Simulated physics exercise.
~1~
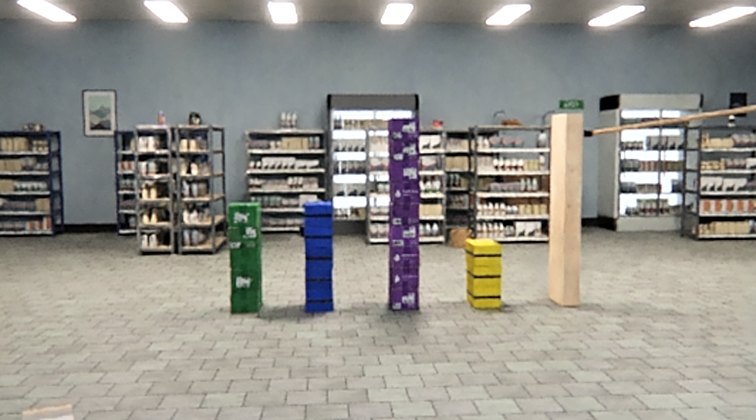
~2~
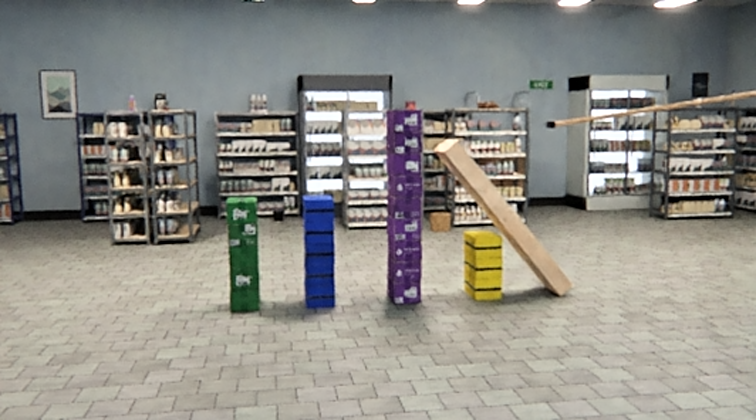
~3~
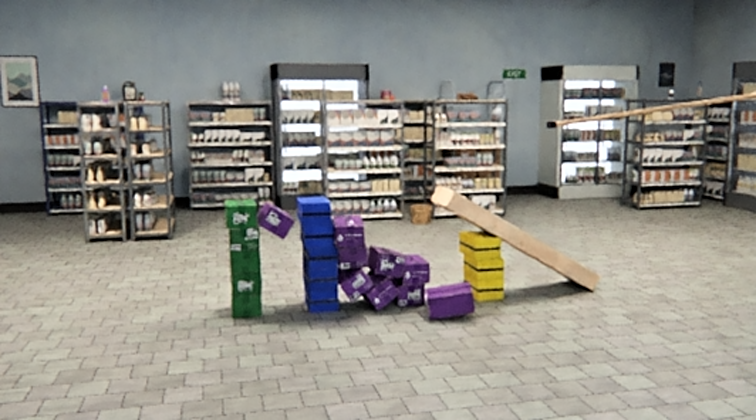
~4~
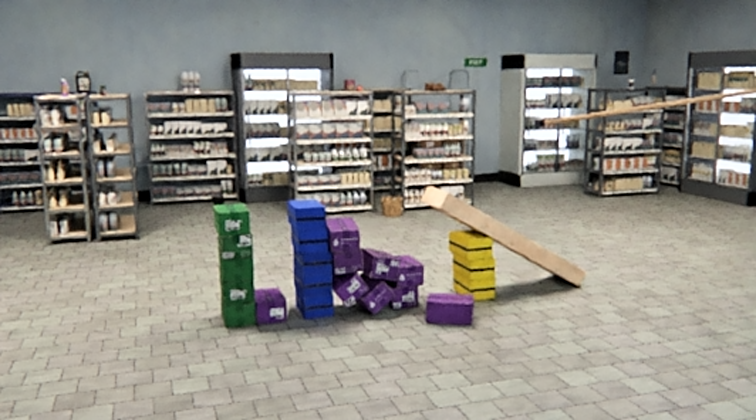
In a store with grey paving and stocked shelves along the back wall, green, blue, purple and yellow stacks of boxes stand in a row beside a tall upright wooden board. The board tips to the left, over the short yellow stack and toward the tall purple one. The purple stack then collapses leftward, its boxes tumbling against the blue stack and one dropping toward the green. The board comes to rest slanted across the yellow stack. As the view drifts sideways, purple boxes lie heaped beside the blue stack, while the green, blue and yellow stacks still stand.
